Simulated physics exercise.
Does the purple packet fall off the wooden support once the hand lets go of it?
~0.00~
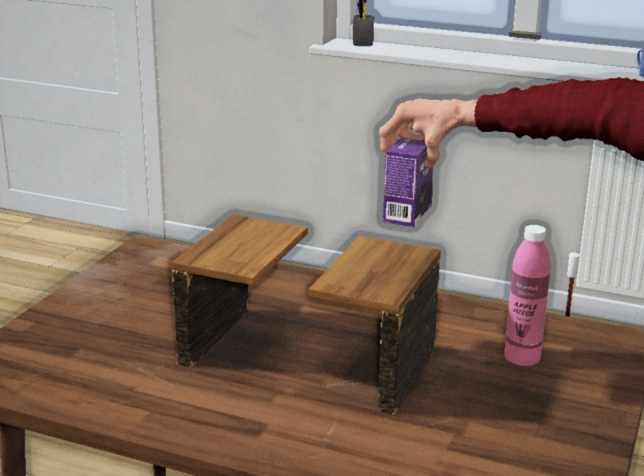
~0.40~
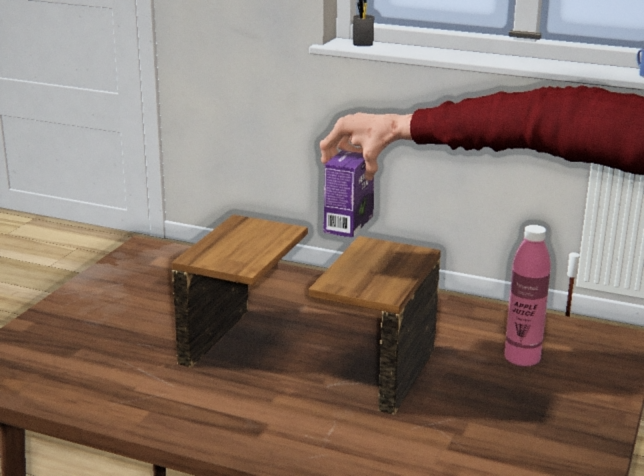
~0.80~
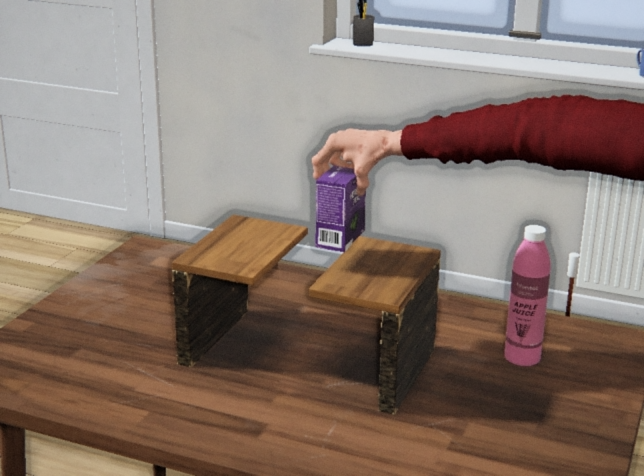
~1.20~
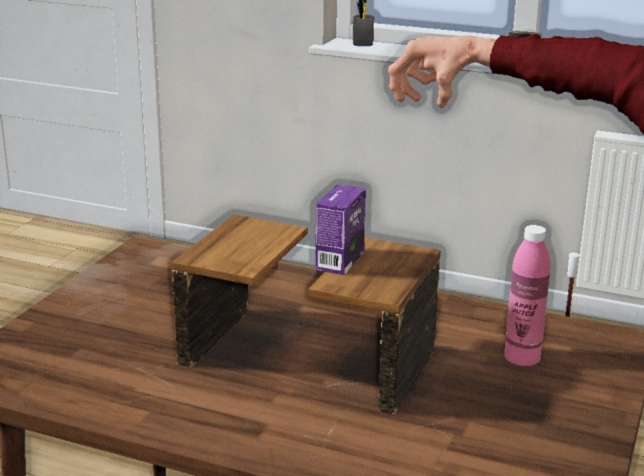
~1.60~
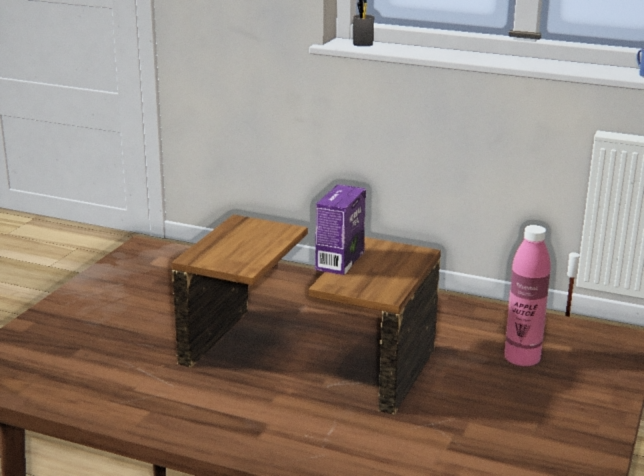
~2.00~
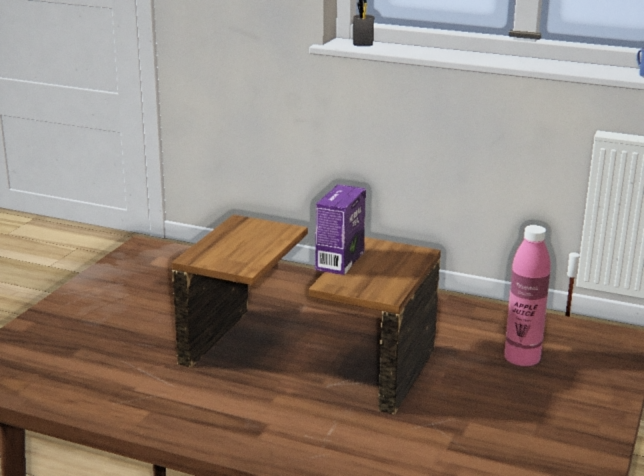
No, the purple packet stays upright on top of the right-hand support after the hand lets go and pulls away.
